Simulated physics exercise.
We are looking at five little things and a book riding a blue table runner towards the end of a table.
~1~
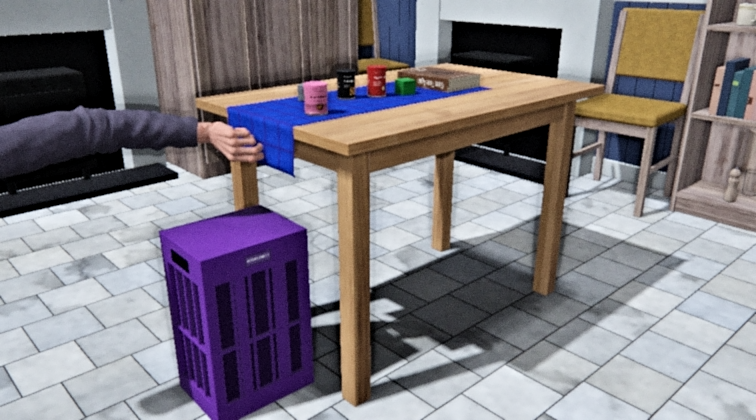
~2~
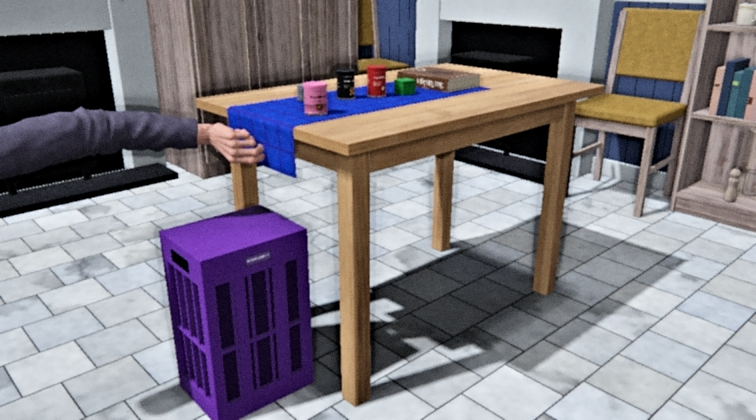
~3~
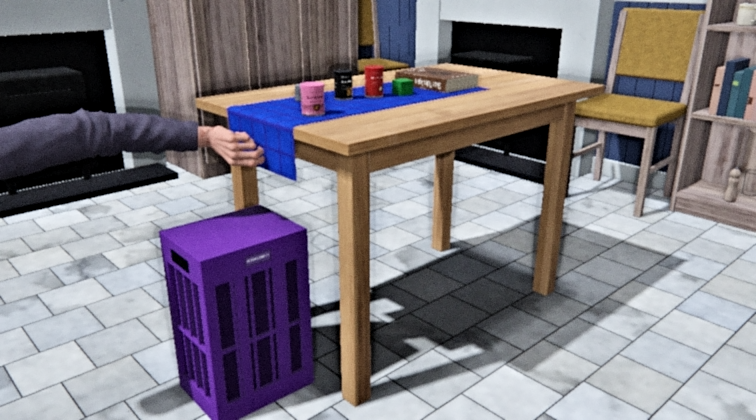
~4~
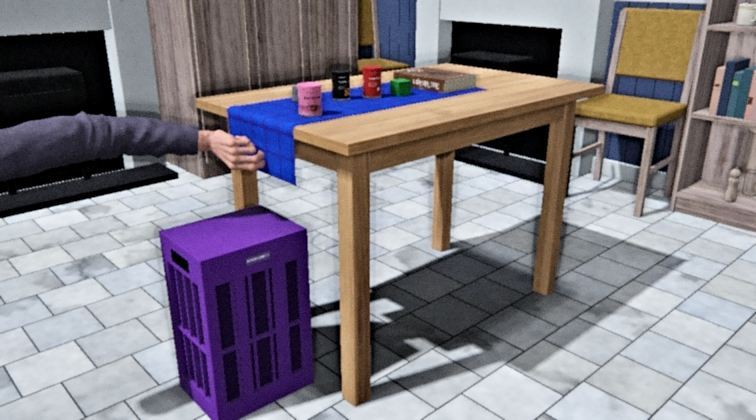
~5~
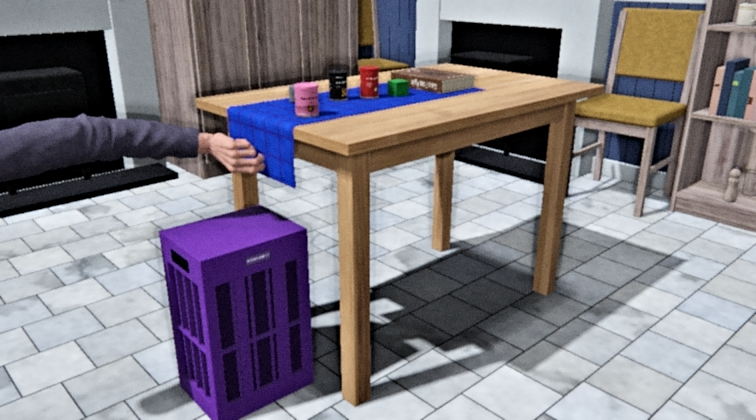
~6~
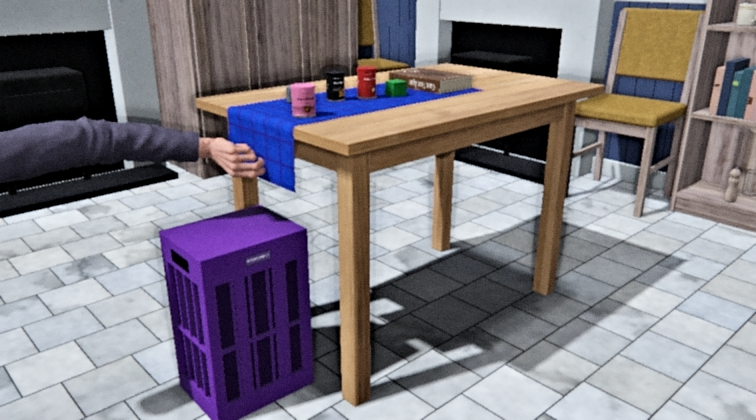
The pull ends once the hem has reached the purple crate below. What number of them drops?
It carries off one.
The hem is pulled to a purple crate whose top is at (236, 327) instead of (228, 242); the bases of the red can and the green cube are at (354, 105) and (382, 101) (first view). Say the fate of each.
The red can falls; the green cube is carried off.
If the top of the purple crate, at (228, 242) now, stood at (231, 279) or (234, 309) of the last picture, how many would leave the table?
Over the edge go 2 and 3.
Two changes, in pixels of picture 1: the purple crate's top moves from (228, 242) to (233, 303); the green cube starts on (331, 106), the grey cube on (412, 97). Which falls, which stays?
The green cube goes over; the grey cube stays on.
Soon after, hem near (263, 207); all still up.
After that, hem on the crate; pink can gone.
In the end, hem on the crate; pink can gone. The answer is one.
